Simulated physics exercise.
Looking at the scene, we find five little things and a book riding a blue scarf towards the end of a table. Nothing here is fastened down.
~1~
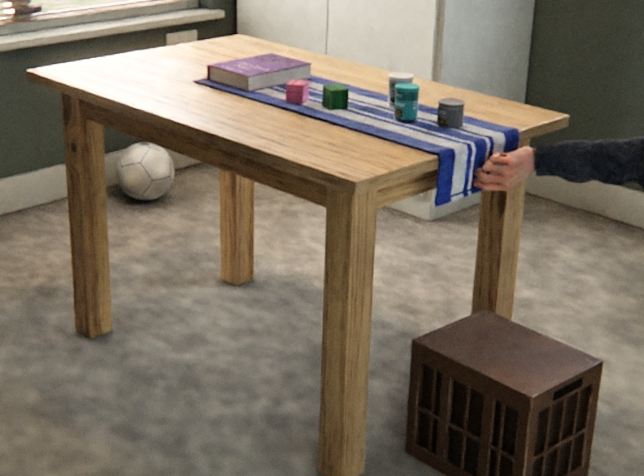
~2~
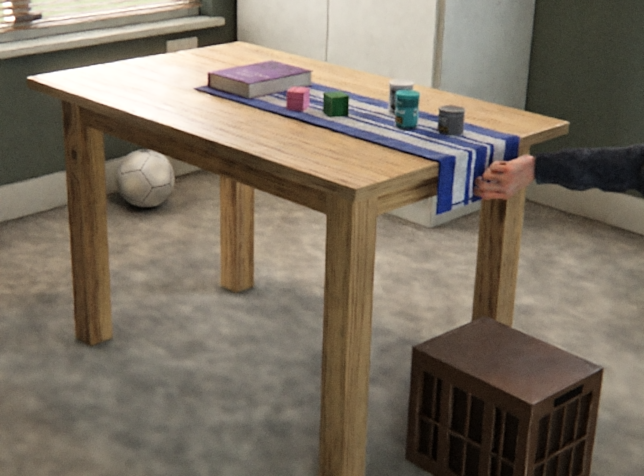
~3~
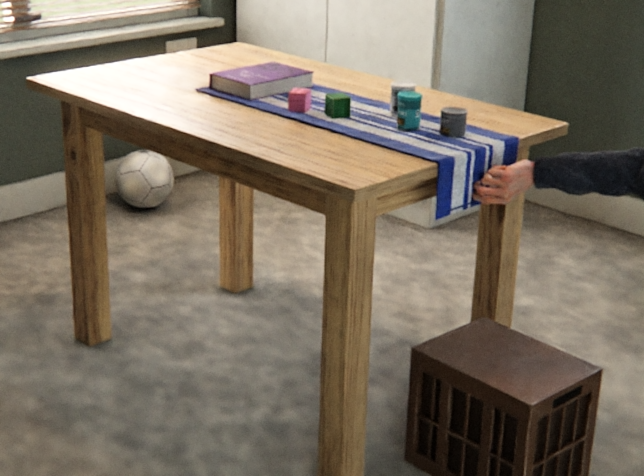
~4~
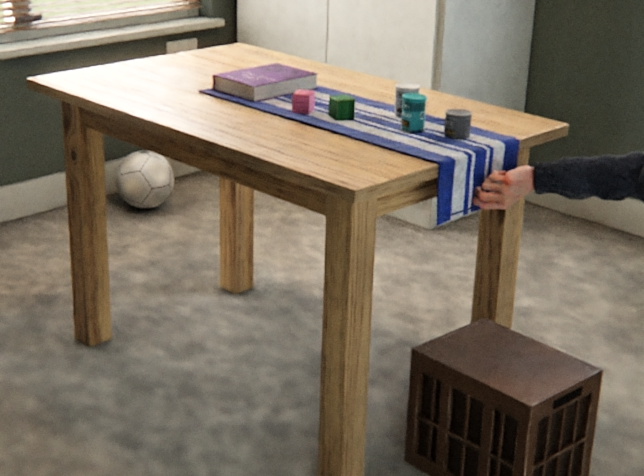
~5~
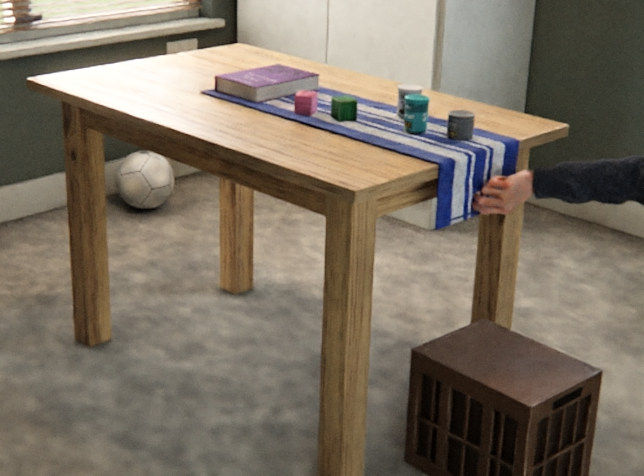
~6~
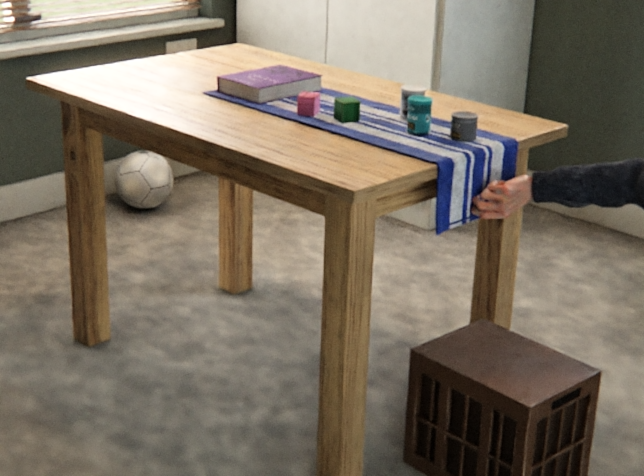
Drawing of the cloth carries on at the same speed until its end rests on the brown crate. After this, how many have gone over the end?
The total is three.
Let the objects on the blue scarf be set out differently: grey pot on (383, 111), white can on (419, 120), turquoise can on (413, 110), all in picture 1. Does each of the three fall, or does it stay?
The grey pot ends up off the top, the white can ends up off the top, the turquoise can ends up off the top.
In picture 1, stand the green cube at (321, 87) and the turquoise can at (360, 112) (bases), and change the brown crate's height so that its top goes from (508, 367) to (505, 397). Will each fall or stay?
The green cube ends up still on top and the turquoise can ends up off the top.
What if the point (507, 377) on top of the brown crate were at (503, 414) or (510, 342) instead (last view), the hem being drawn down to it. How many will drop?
First height: 4; second height: 2.
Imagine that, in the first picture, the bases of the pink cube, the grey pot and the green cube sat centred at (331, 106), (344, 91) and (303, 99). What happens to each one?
You'd see the pink cube hang on, the grey pot hang on and the green cube hang on.
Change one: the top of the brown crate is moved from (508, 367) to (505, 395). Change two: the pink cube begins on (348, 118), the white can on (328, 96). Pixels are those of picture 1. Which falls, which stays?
Result - the pink cube comes off, and the white can stays put.
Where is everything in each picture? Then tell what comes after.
In the first picture, hem (435, 206); grey pot (452, 101); turquoise can (408, 85); white can (401, 75); green cube (336, 87); pink cube (298, 82); top of the crate (508, 367).
In the second picture, hem (436, 214); grey pot (452, 108).
In the third picture, hem (436, 220); turquoise can (410, 94).
In the fourth picture, hem (437, 225); white can (408, 85); top of the crate (508, 376).
In the fifth picture, hem (436, 229); green cube (345, 98).
In the sixth picture, hem (436, 235); grey pot (465, 114); turquoise can (420, 98); white can (413, 88); green cube (347, 99); pink cube (309, 94).
Early on, hem near (472, 261); grey pot gone.
Midway, hem near (470, 312); grey pot and turquoise can gone.
Near the end, hem on the crate; grey pot, turquoise can and white can gone.
Finally, hem on the crate; grey pot, turquoise can and white can gone. Over the edge go three.
